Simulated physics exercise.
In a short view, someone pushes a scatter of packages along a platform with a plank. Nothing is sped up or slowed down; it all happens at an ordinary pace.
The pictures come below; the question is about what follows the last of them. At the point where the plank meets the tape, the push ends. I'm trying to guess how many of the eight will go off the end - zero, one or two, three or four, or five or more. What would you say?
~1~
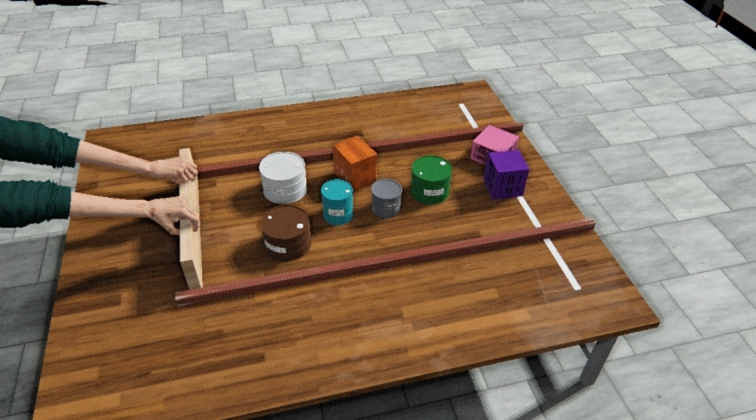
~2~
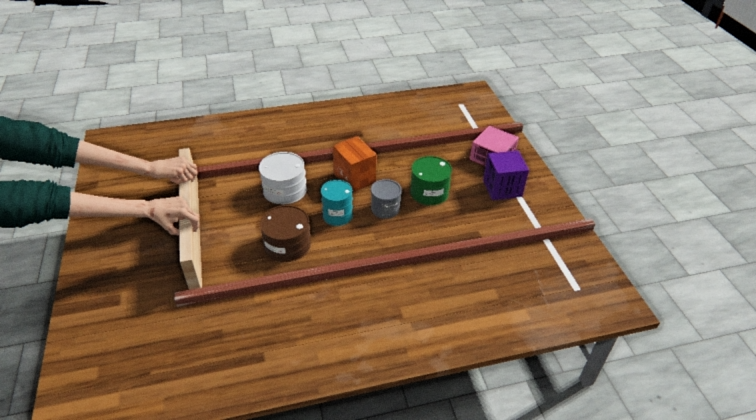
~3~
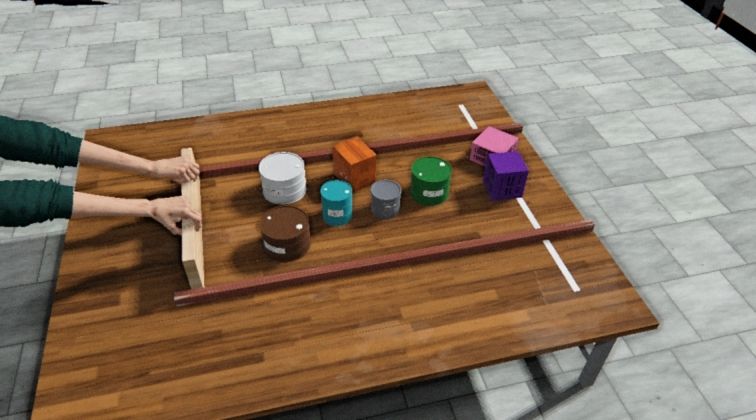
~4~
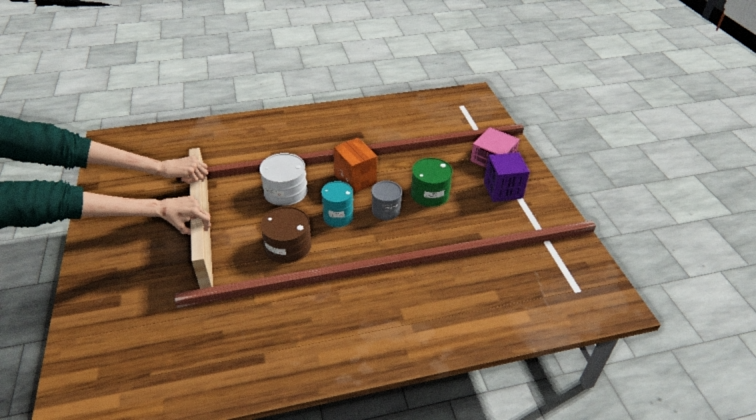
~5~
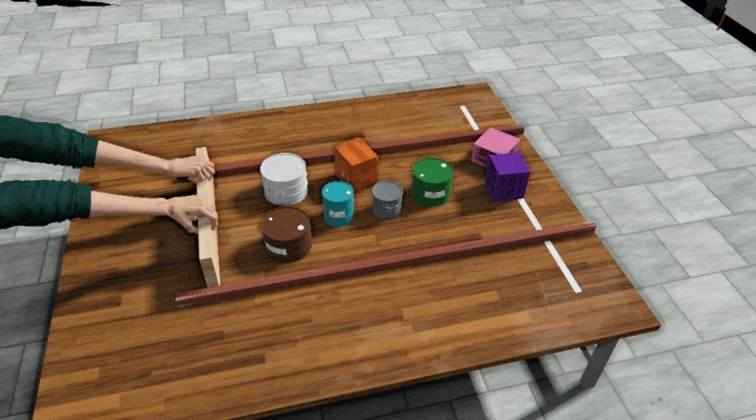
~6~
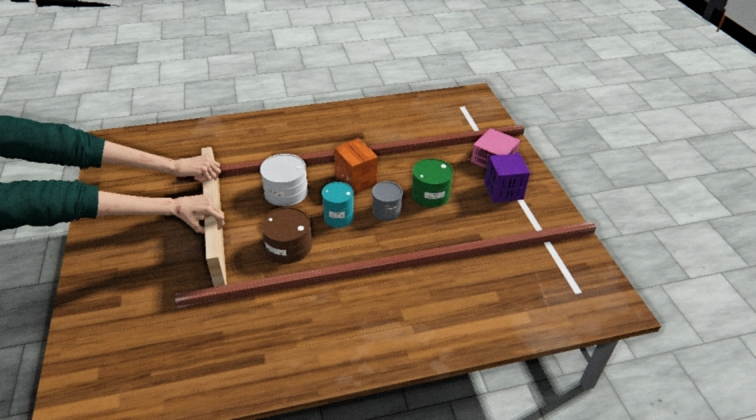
Fallen: Three or four.
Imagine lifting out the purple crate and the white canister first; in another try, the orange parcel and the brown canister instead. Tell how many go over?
In order, the numbers are 0 and 1.
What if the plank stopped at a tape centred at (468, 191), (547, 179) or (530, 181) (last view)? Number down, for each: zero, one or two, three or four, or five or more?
Zero; more than four; five or more.
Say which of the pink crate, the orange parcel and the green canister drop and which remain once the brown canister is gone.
I'd say the pink crate gets knocked off, the orange parcel gets knocked off and the green canister stays aboard.
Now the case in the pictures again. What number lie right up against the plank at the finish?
The count is 3.
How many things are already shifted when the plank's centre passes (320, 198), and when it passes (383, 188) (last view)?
At first I count 4, and then 6.
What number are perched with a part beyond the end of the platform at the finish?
So the number is 1.
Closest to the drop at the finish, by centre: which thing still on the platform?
Grey pail - nearest.
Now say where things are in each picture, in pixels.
The first picture shows pink crate (494, 148); purple crate (506, 175); green canister (431, 180); plank (190, 216); tape (510, 181).
The second picture shows purple crate (505, 175); orange parcel (355, 164).
The third picture shows green canister (430, 181); white canister (283, 178).
The fourth picture shows pink crate (495, 150); brown canister (287, 235).
The fifth picture shows purple crate (507, 177); grey pail (387, 201).
The sixth picture shows pink crate (495, 151); purple crate (506, 178); green canister (432, 183); plank (213, 214); tape (510, 184).
Soon after, none off yet; pink crate at rest near (495, 151); purple crate at rest near (506, 178); green canister at rest near (432, 183).
After that, none off yet; pink crate at rest near (496, 151); purple crate displaced a little near (516, 177); green canister displaced about its own width near (480, 170).
In the end, the number that fall off is three or four; gone, orange parcel, green canister, purple crate and pink crate.
